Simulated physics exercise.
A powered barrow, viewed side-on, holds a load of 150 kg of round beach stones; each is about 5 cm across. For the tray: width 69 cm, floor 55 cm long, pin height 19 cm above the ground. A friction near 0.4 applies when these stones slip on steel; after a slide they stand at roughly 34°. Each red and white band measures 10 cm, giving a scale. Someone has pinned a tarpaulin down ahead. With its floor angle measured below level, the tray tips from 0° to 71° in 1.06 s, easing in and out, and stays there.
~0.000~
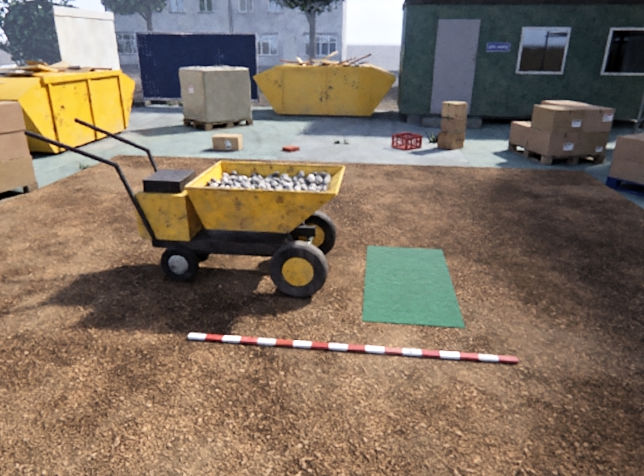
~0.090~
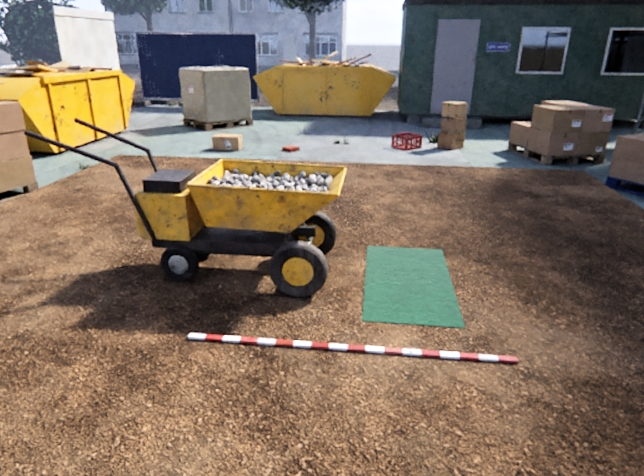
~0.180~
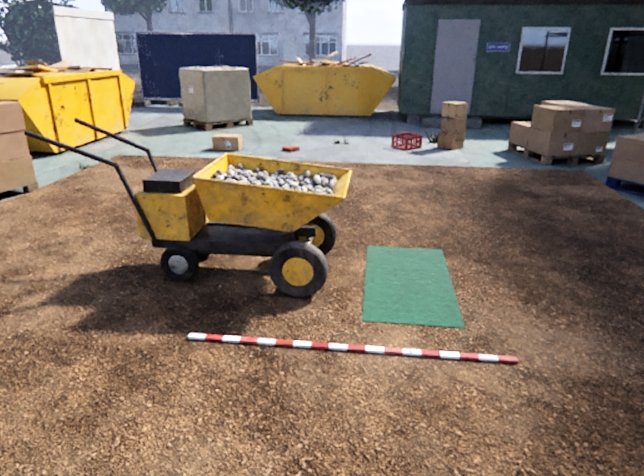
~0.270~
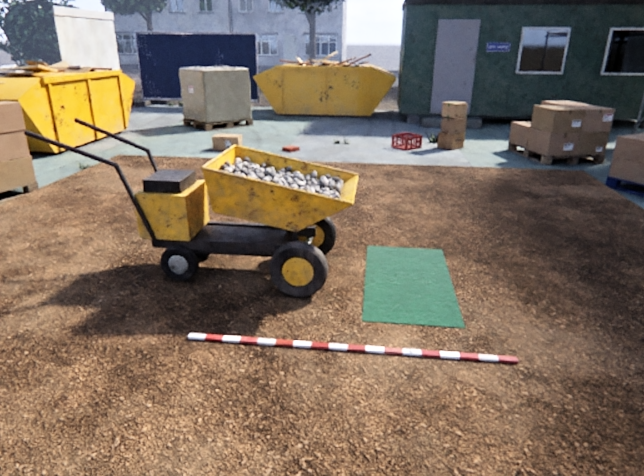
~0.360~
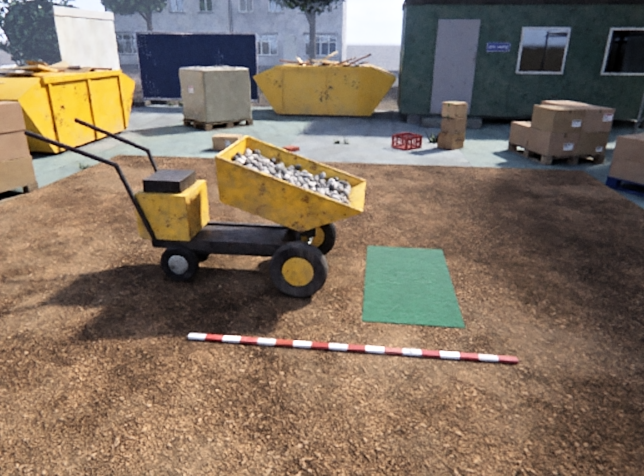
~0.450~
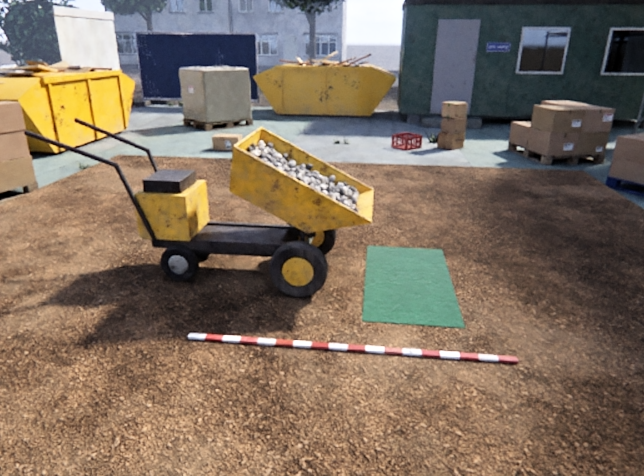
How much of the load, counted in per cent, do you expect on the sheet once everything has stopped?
I expect around 55 per cent on the sheet.
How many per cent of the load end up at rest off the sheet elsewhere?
I'd put it near 45 per cent.
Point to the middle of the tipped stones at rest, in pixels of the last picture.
I'd point to around (439, 280).
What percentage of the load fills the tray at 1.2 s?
Roughly 45 per cent is still inside.
After 0.8 s the floor is at 60°; 100 % in the tray; the foremost stones are at (391, 242).
After 1.2 s the floor is at 71°; 46 % in the tray, 49 % on the sheet, 4 % off the sheet elsewhere; the foremost stones are at (474, 291).
After 1.5 s the floor is at 71°; 9 % in the tray, 53 % on the sheet, 39 % off the sheet elsewhere; the foremost stones are at (555, 281).
After 3.5 s the floor is at 71°; 1 % in the tray, 56 % on the sheet, 43 % off the sheet elsewhere; the foremost stones are past the picture's edge.
